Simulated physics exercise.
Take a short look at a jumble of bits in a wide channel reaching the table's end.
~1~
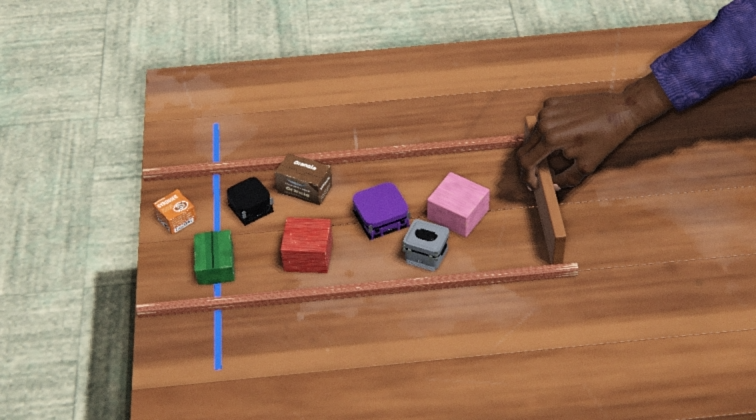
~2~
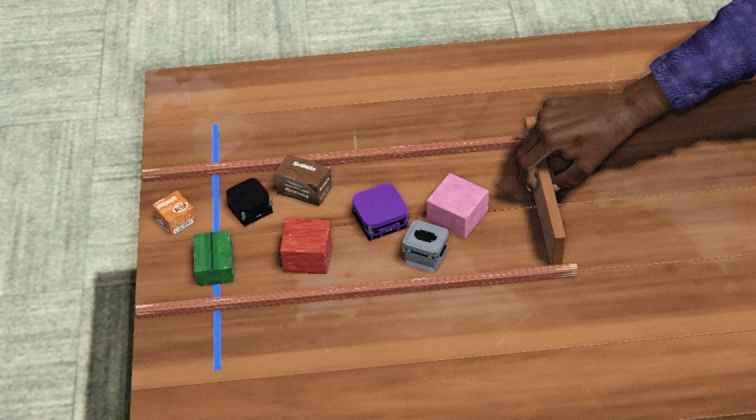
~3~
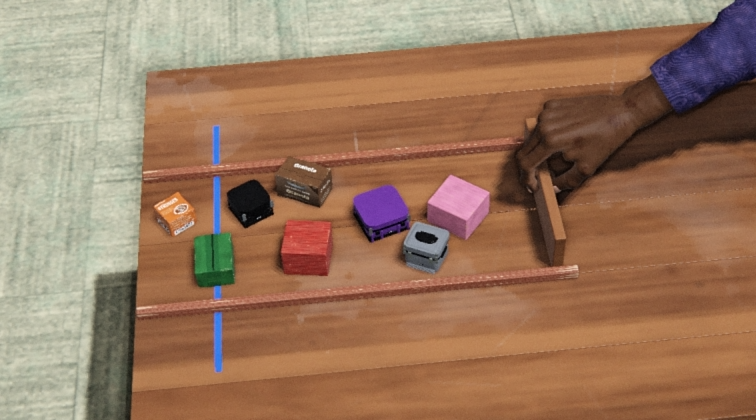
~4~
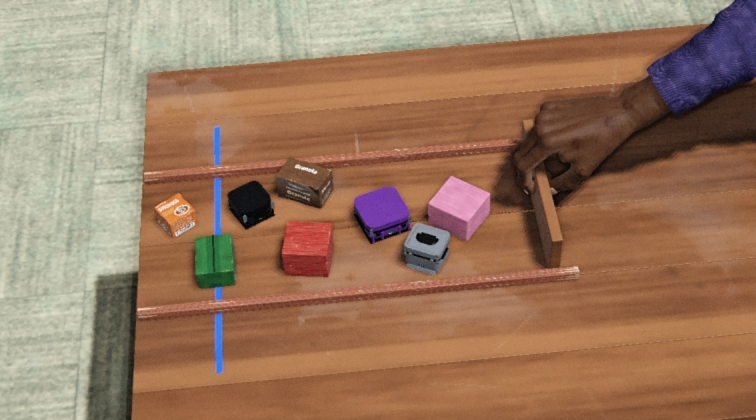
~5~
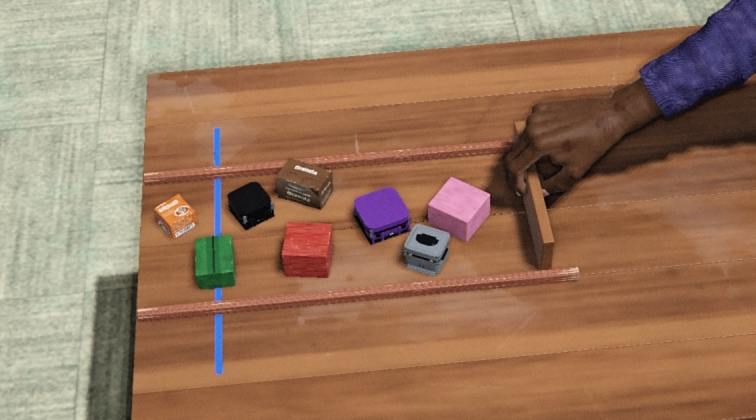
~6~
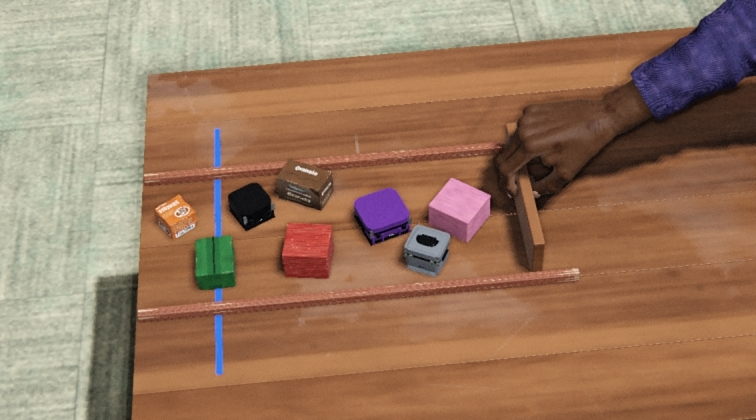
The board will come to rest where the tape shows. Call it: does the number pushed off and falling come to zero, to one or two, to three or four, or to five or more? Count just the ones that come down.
It comes to one or two.
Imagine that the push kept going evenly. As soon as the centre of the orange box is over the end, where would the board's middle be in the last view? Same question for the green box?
Roughly at (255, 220) and roughly at (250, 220).
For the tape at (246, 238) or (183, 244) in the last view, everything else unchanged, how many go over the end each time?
The first try gives 2 and the second gives 5.
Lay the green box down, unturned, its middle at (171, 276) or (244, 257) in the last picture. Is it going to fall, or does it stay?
Taking the two places in turn: It fails to stay, then it fails to stay.
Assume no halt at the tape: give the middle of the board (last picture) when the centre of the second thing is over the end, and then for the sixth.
About (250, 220), then about (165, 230).
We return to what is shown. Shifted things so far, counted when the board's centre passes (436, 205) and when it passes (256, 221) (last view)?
Well, it's 3 at the first one and 8 at the second.
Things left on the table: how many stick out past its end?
The number would be 3.
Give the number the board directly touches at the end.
That comes to 3.
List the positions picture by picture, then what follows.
The first frame shows orange box (175, 212); green box (214, 257); black case (250, 202); board (544, 189); tape (217, 236).
The second frame shows green box (214, 259); red block (307, 246).
The third frame shows black case (250, 204); grey case (427, 248).
The fourth frame shows orange box (176, 216); purple case (382, 215).
The fifth frame shows green box (215, 262); board (532, 195).
The sixth frame shows orange box (176, 217); green box (215, 263); black case (251, 207); board (523, 197); tape (218, 241).
Early on, none off yet; orange box at rest near (176, 217); green box at rest near (215, 263); black case at rest near (251, 207).
A while later, none off yet; orange box at rest near (176, 217); green box at rest near (215, 263); black case travelled a little near (230, 205).
Further along, none off yet; orange box travelled about its own width near (150, 219); green box travelled about its own width near (150, 275); black case travelled well along near (183, 201).
Finally, the number that fall off is one or two; lost, green box and orange box.
